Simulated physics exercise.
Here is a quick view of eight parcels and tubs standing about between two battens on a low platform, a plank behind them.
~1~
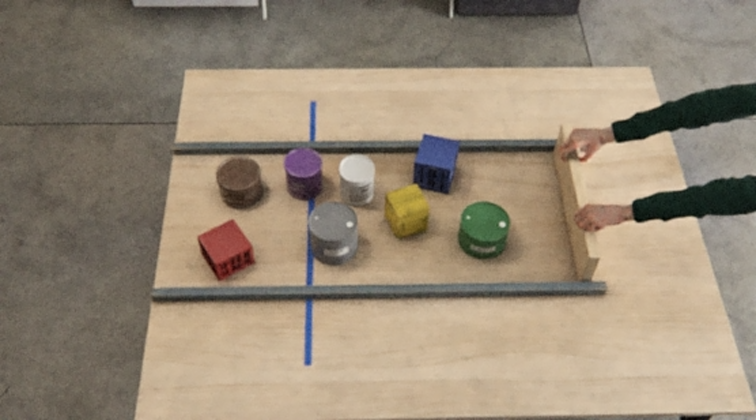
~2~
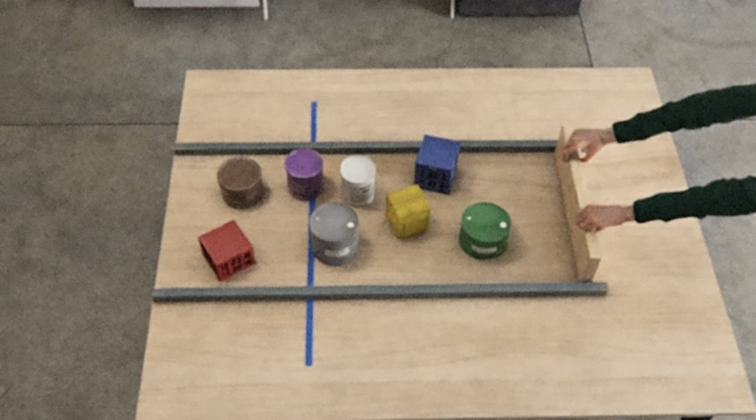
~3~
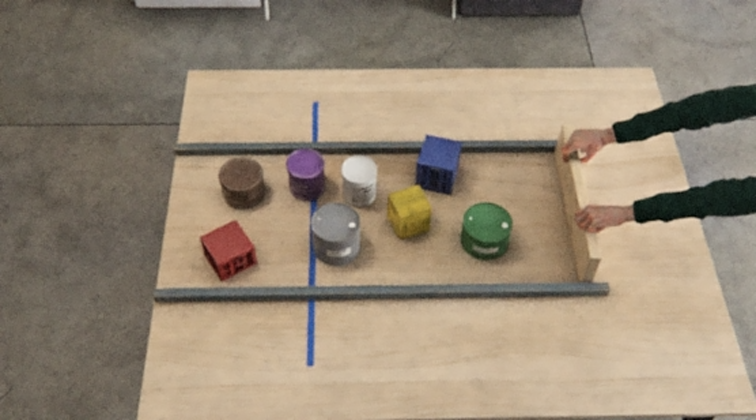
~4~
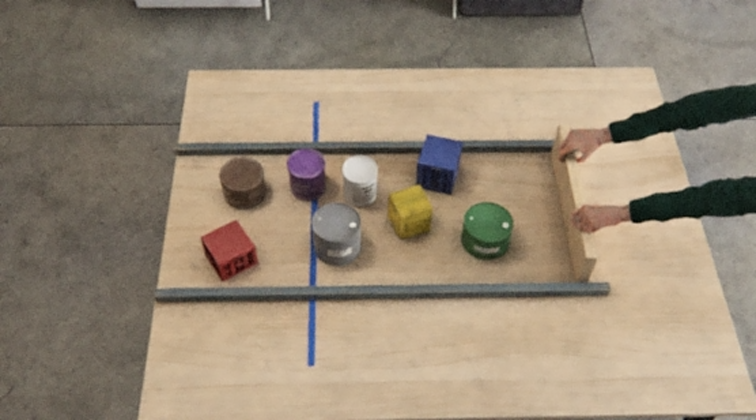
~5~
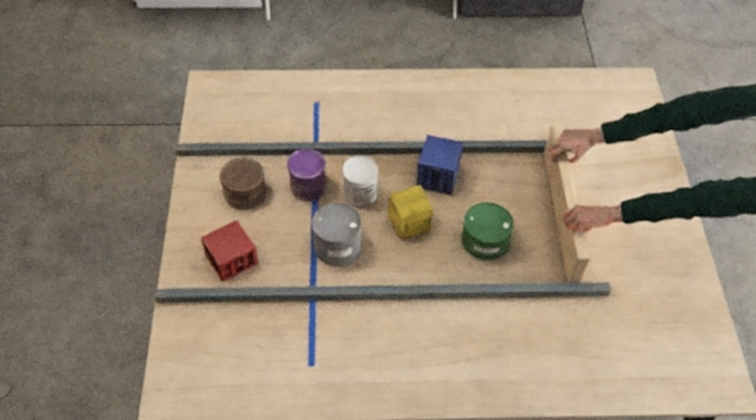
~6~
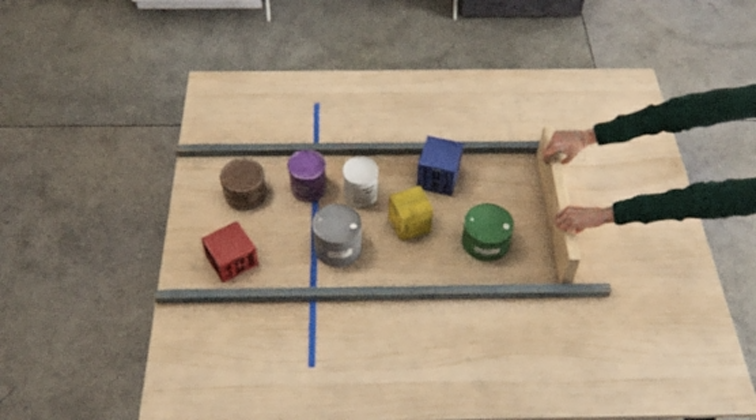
Two hands slide a wooden plank slightly left between battens, while the eight containers stay still.
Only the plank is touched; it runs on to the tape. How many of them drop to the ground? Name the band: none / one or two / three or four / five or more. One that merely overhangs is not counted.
Band: None.
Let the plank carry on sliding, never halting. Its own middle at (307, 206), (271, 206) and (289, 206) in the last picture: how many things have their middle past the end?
Going through the three positions, you'd get 0, 2 and 1.
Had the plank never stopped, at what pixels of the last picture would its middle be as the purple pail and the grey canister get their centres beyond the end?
Estimated middle: (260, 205), and (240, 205) for the other.
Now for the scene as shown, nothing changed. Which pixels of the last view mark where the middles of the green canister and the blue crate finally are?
In the last picture the green canister sits at (289, 239) while the blue crate sits at (296, 170).
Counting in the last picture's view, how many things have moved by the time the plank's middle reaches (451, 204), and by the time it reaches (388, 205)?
Counts: 3 / 6.
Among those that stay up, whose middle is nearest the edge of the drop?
The brown pail ends up foremost.
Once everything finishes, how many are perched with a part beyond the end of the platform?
1 overhanging.
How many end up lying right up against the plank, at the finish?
The number is 2.
Soon after, none off yet; red crate at rest near (230, 251); brown pail at rest near (244, 184); purple pail at rest near (308, 177).
After that, none off yet; red crate at rest near (230, 251); brown pail at rest near (244, 184); purple pail moving near (304, 176).
In the end, the number that fall off is zero.
